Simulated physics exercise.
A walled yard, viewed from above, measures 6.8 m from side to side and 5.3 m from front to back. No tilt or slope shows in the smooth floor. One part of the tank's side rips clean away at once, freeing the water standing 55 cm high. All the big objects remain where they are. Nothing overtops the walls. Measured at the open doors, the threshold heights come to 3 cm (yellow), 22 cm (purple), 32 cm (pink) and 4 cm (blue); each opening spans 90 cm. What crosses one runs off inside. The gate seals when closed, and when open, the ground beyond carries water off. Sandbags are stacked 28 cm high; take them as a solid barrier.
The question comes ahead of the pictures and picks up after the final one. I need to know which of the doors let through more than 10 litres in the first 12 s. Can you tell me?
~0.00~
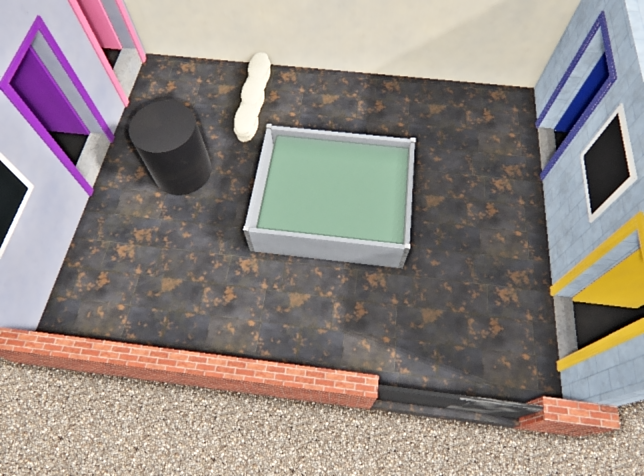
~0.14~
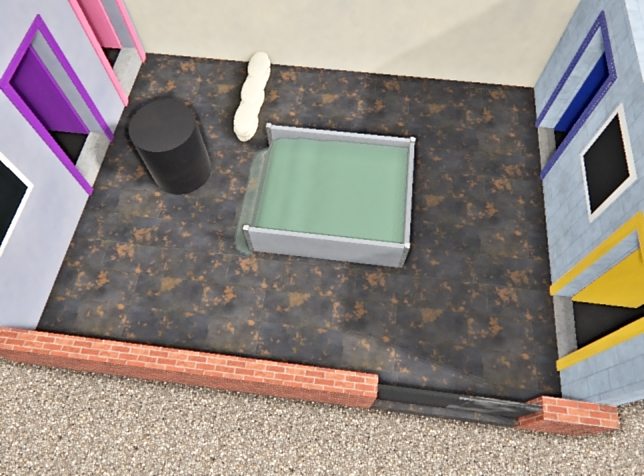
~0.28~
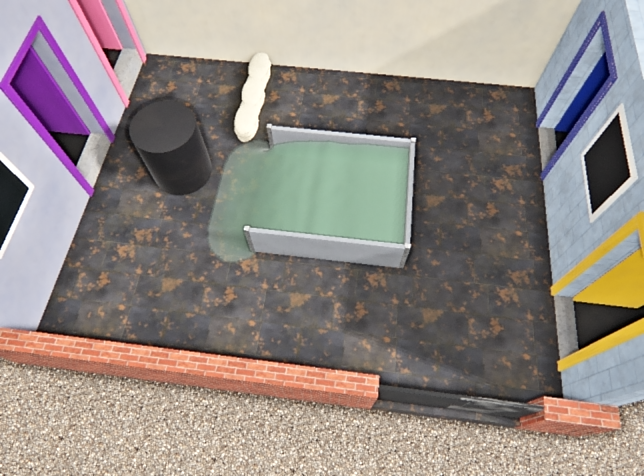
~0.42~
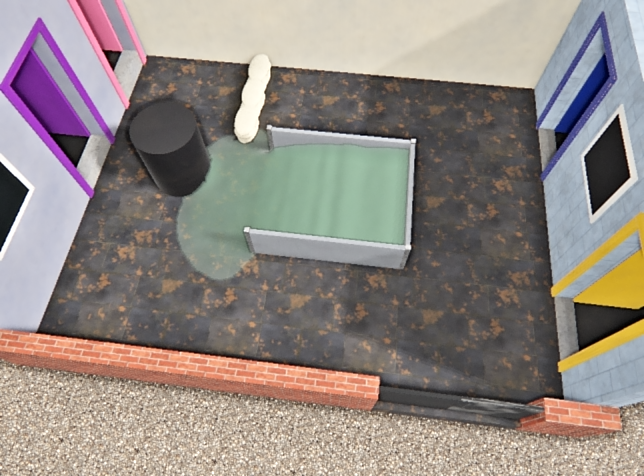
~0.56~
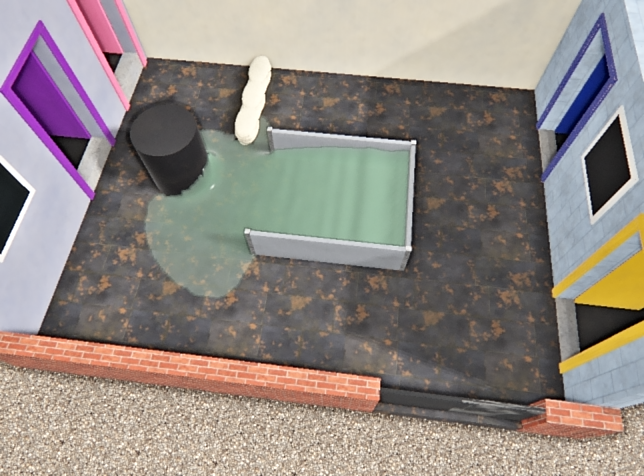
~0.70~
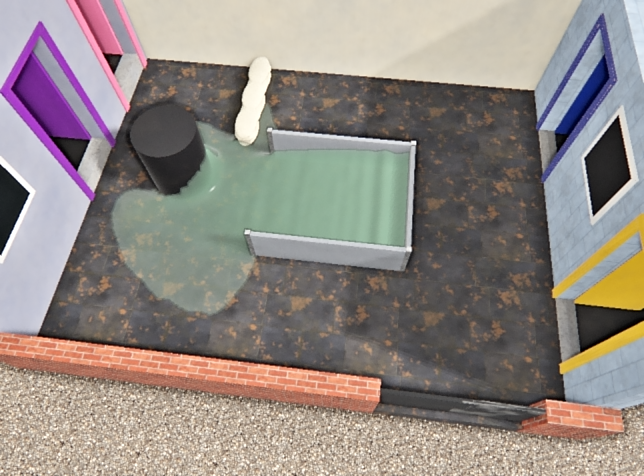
Outcome: At the yellow door the limit will be outstripped; at the purple door the limit will not be outstripped; at the pink door the limit will not be outstripped; at the blue door the limit will not be outstripped.
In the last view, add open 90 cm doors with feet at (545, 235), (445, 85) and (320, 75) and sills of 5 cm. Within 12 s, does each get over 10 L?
In sequence the answers are less than that, less than that and less than that.
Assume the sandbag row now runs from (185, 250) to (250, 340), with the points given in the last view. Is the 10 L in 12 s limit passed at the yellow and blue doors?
Doors: Yellow exceeds / blue exceeds.
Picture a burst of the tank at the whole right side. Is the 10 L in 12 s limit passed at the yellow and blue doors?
Measured against that limit, yellow comes out beyond it and blue comes out beyond it.
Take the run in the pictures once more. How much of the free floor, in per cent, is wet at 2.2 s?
About 35 per cent.
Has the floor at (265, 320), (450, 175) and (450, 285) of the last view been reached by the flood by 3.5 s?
Submerged, untouched, untouched.
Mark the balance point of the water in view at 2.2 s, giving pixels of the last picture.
The water is centred near (223, 207).
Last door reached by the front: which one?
That's the blue door.
After 1.4 s water covers 25 % of the floor and is deepest (37 cm) near (214, 188); yellow door not reached, purple door 6 cm at the sill, 0 L in, pink door not reached, blue door not reached.
After 2.2 s water covers 35 % of the floor and is deepest (43 cm) near (34, 347); yellow door not reached, purple door 9 cm at the sill, 0 L in, pink door 13 cm at the sill, 0 L in, blue door not reached.
After 3.5 s water covers 50 % of the floor and is deepest (22 cm) near (34, 347); yellow door not reached, purple door 7 cm at the sill, 0 L in, pink door 17 cm at the sill, 0 L in, blue door not reached.
After 7.0 s water covers 80 % of the floor and is deepest (16 cm) near (206, 66); yellow door 8 cm at the sill, 15 L in, purple door 10 cm at the sill, 0 L in, pink door 15 cm at the sill, 0 L in, blue door not reached.
After 12.0 s water covers 95 % of the floor and is deepest (8 cm) near (262, 183); yellow door 5 cm at the sill, 69 L in, purple door 6 cm at the sill, 0 L in, pink door 8 cm at the sill, 0 L in, blue door 4 cm at the sill, 1 L in.
